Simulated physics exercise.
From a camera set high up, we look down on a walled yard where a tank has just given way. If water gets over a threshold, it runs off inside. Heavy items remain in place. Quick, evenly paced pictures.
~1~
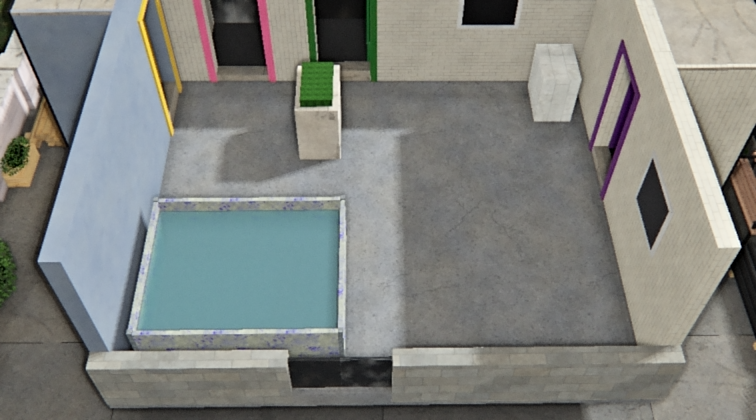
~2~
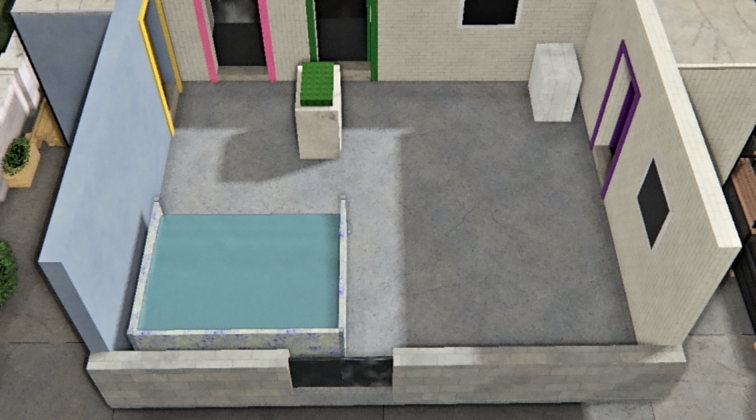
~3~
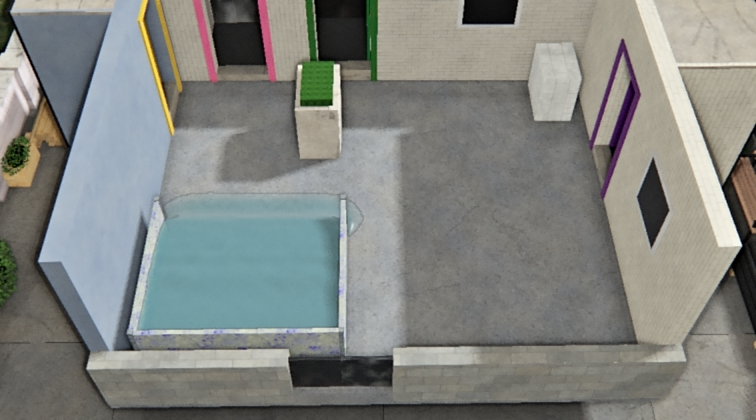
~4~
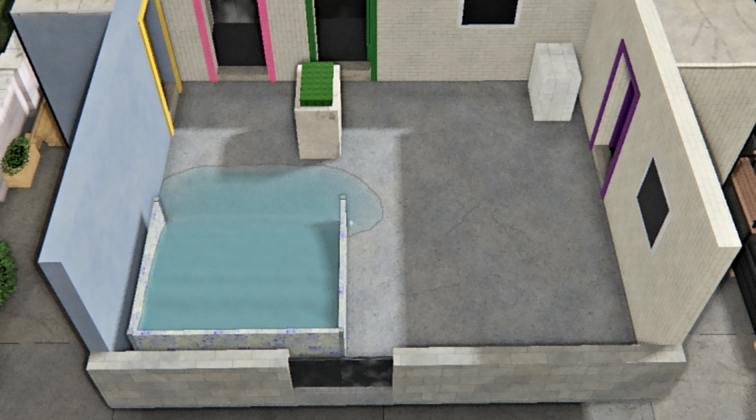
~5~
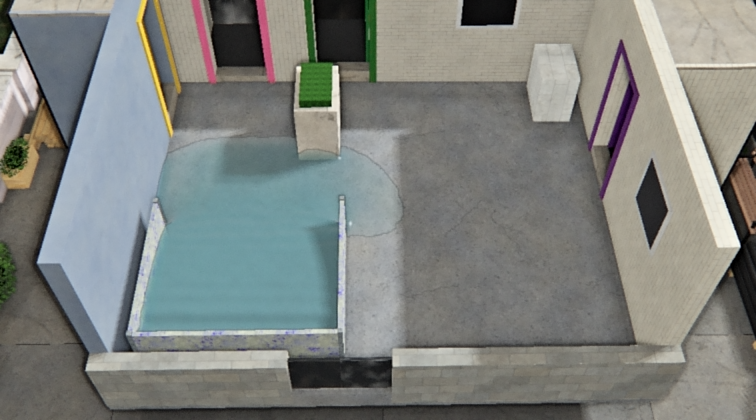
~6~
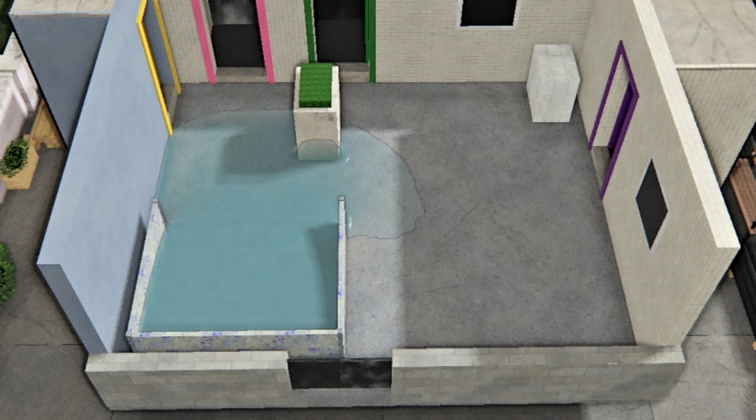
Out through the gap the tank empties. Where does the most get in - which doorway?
At the pink doorway.
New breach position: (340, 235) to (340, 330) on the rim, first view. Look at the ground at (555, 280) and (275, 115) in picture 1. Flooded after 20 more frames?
The first spot is soaked through and the second is left untouched.
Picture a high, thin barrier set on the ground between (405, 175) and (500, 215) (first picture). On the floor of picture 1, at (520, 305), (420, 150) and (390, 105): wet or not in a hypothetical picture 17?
The first spot is unreached, the second soaked, the third soaked.
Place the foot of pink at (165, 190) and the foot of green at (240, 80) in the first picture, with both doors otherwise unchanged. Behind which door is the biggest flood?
That would be the one in green.
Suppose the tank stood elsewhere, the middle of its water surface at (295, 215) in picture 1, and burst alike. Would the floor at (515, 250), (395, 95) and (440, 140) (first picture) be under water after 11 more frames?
In the order given: Not reached, wetted and wetted.
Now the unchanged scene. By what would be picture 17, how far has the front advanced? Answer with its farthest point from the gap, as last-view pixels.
My guess would be about (564, 82).
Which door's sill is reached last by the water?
The one in purple.
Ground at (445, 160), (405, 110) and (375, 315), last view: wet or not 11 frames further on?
The first spot is swamped, the second swamped and the third spared.
A moment on, water covers 40 % of the floor; yellow door wet at the sill, nothing in, purple door not reached, pink door some in, green door wet at the sill, nothing in.
Next, water covers 55 % of the floor; yellow door a trickle in, purple door not reached, pink door a lot in, green door wet at the sill, nothing in.
Then, water covers 70 % of the floor; yellow door some in, purple door wet at the sill, nothing in, pink door a lot in, green door wet at the sill, nothing in.
Later, water covers 90 % of the floor; yellow door some in, purple door some in, pink door a lot in, green door wet at the sill, nothing in.
In the end, water covers 95 % of the floor; yellow door some in, purple door some in, pink door a lot in, green door wet at the sill, nothing in; the pink door has let in the most.
